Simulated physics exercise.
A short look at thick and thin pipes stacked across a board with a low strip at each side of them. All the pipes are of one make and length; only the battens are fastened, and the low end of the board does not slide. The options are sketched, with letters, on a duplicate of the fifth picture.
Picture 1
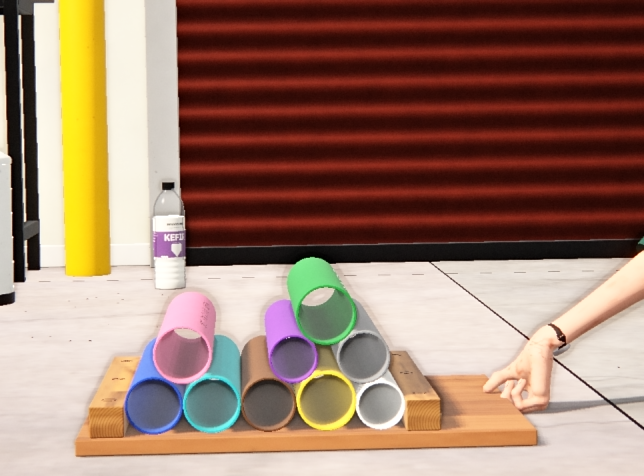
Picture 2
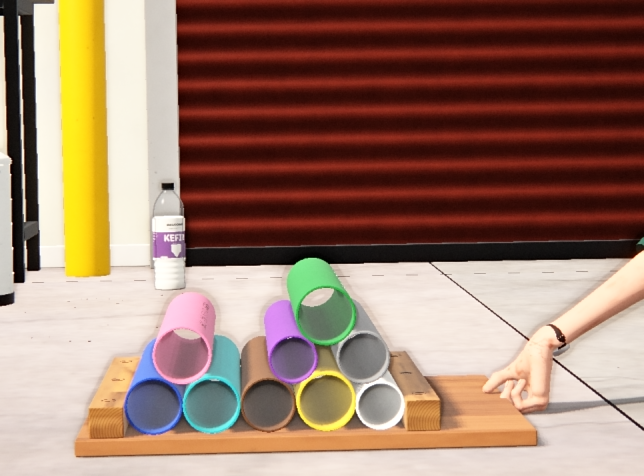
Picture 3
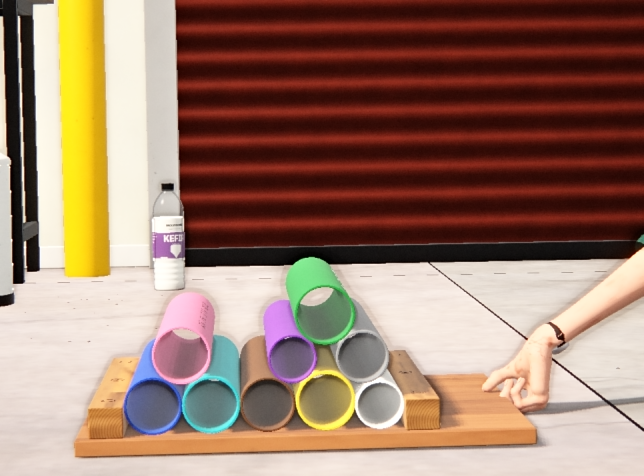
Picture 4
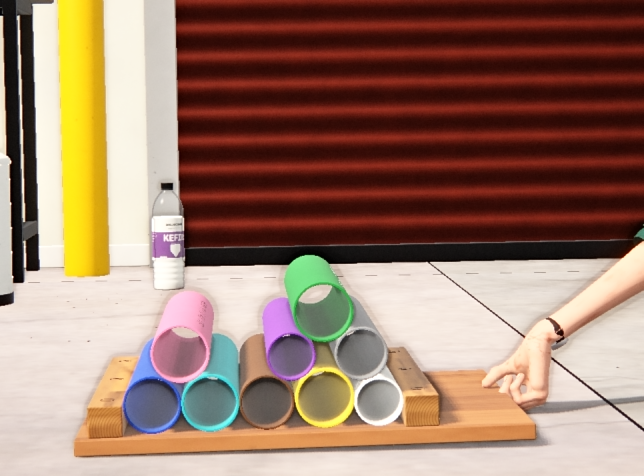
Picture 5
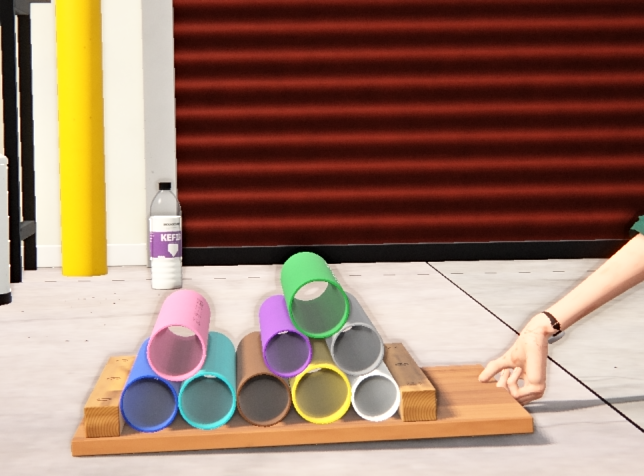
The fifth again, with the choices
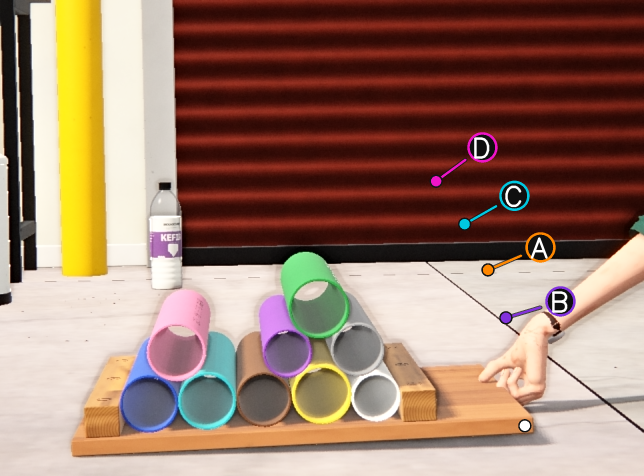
On pale paving before a dark red shutter, a hand slightly raising the right end of a board stacked with colourful pipes.
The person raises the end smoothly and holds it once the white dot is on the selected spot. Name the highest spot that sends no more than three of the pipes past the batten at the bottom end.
The highest mark that will do is D.
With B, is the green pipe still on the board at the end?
Yes, with B.
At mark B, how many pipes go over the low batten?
The count is none.
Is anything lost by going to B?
No.
On the marked copy, A at (488, 270); B at (506, 318); C at (465, 224); D at (436, 181); the white dot at (525, 426).
Taking D. A third of the way, board at 19°.
Two thirds of the way, board at 35°.
When it is over, board at 35°, three over the low batten (purple, pink, green).
As for the rest, A none over the low batten; B none over the low batten; C three over the low batten (purple, pink, green).
